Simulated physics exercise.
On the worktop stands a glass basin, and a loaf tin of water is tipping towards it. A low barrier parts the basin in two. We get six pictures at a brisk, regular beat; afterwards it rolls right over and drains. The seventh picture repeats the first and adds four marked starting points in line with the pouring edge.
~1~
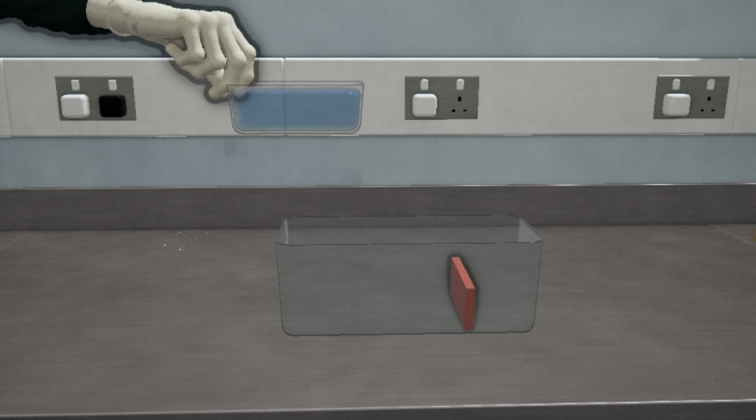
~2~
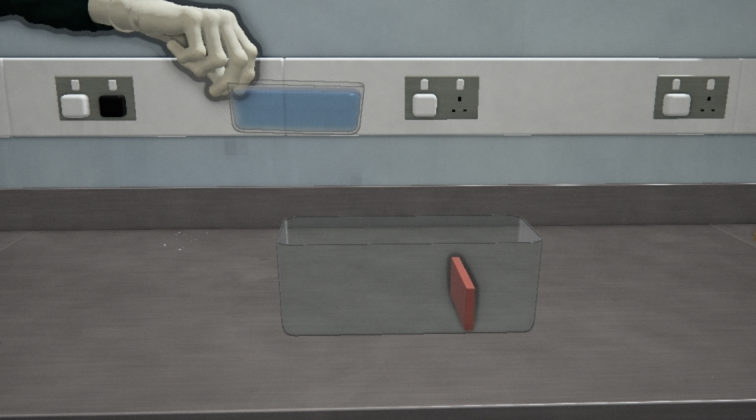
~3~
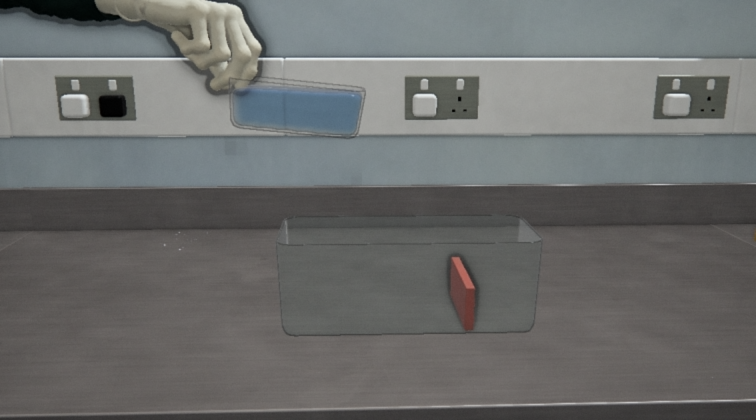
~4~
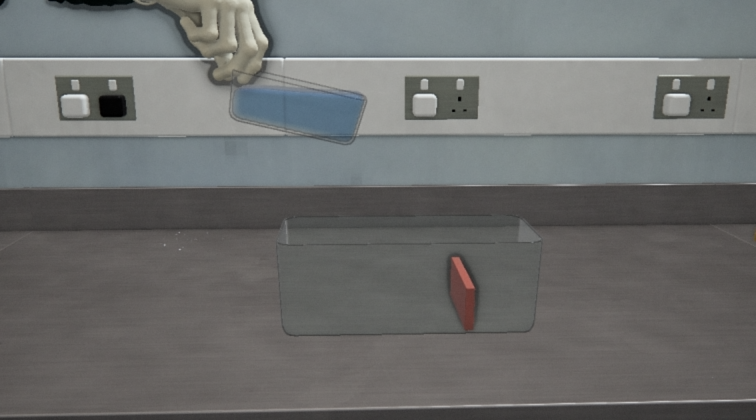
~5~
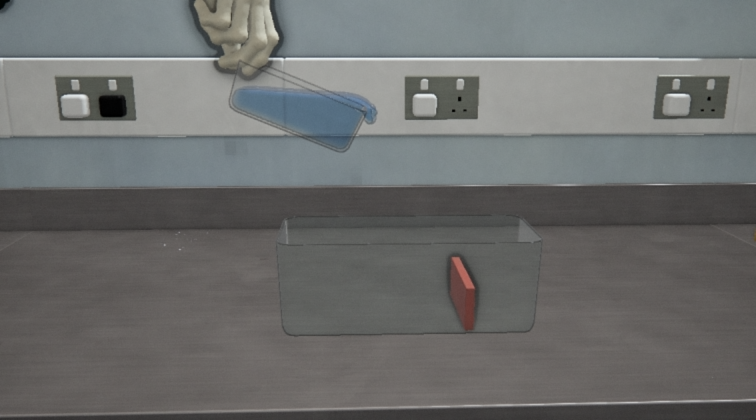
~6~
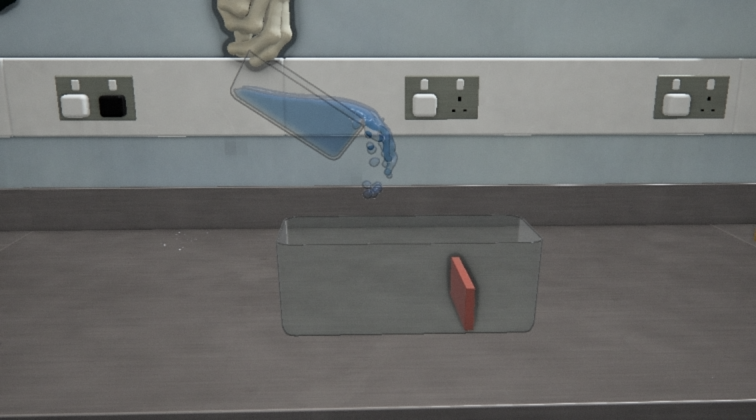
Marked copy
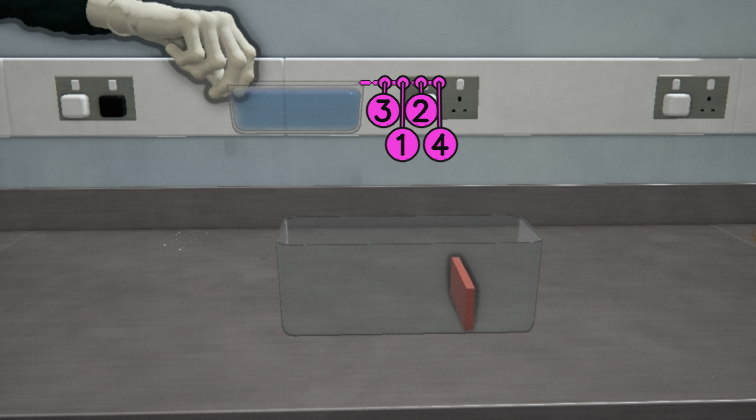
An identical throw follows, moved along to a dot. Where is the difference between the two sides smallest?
1 is best.
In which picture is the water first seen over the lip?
Picture 4.
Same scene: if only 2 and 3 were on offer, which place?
2.
On the marked copy, 1 at (403, 82); 2 at (420, 82); 3 at (384, 82); 4 at (439, 82).
If 1 is chosen, about 48 % ends left of the wall and 43 % right of it; 9 % is lost outside.
If 2 is chosen, about 32 % ends left of the wall and 59 % right of it; 9 % is lost outside.
If 3 is chosen, about 82 % ends left of the wall and 8 % right of it; 10 % is lost outside.
If 4 is chosen, about 23 % ends left of the wall and 68 % right of it; 10 % is lost outside.
